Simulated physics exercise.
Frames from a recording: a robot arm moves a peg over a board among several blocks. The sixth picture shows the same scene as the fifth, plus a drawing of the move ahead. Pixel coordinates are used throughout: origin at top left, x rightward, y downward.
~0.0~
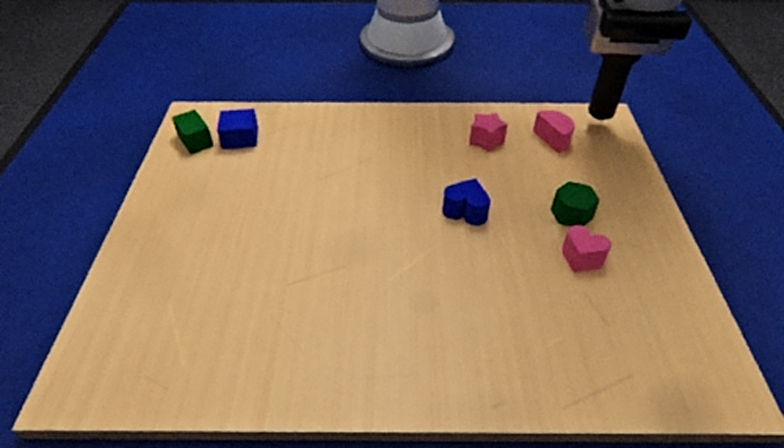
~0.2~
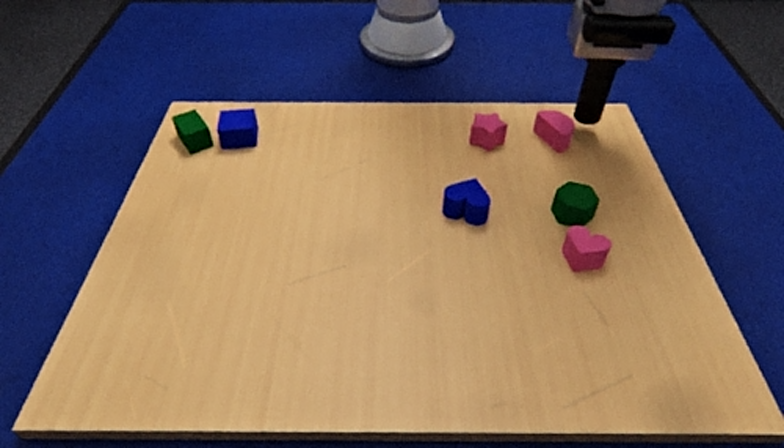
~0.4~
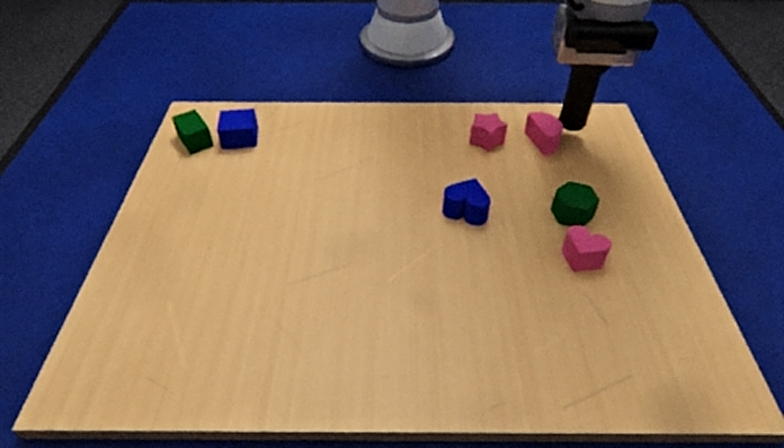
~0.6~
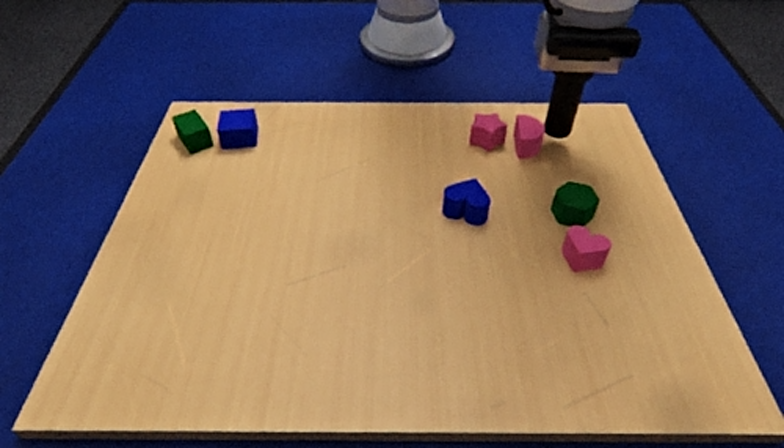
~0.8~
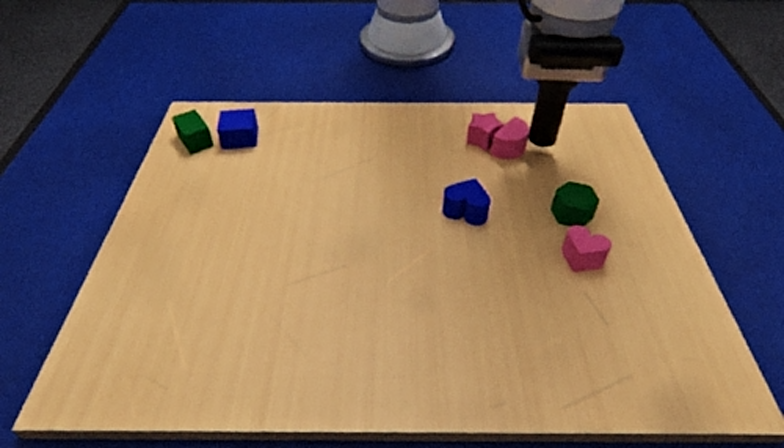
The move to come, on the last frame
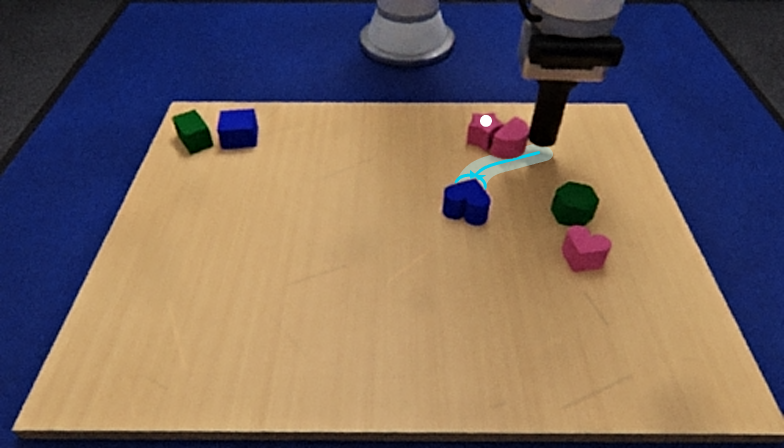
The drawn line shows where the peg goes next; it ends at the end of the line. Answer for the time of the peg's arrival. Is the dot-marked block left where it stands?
I expect not.
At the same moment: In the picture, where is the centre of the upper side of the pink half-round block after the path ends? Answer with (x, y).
Most likely (469, 132).
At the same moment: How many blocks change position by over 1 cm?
My answer is two.
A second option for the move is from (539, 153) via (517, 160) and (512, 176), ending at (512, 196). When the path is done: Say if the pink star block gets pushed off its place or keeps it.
That block will leave its spot.
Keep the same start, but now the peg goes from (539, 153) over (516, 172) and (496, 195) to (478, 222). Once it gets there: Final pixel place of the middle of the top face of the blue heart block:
The middle of its upper face should be somewhere near (446, 207).
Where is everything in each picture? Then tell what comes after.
The first picture shows peg tip (601, 114); block tops, blue heart block (469, 192); pink star block (489, 121); pink half-round block (558, 120).
The second picture shows peg (586, 119); blocks unchanged.
The third picture shows peg (572, 124); pink half-round block (548, 123).
The fourth picture shows peg (557, 132); pink half-round block (530, 127).
The fifth picture shows peg (542, 140); blue heart block (469, 192); pink star block (486, 121); pink half-round block (514, 129).
Path on the board, from (539, 153) by way of (512, 160) and (485, 168) to (471, 185); the dot is on the pink star block.
The first path, step by step. One third of the way, peg (514, 147); pink star block (469, 116), turned 20° clockwise; pink half-round block (487, 130), turned 35° clockwise.
Two thirds of the way, peg (487, 155); pink star block (464, 115), turned 45° clockwise; pink half-round block (469, 132), turned 65° clockwise.
At the end, peg (472, 172); blue heart block in place; pink star block (464, 115), turned 45° clockwise; pink half-round block (469, 132), turned 65° clockwise.
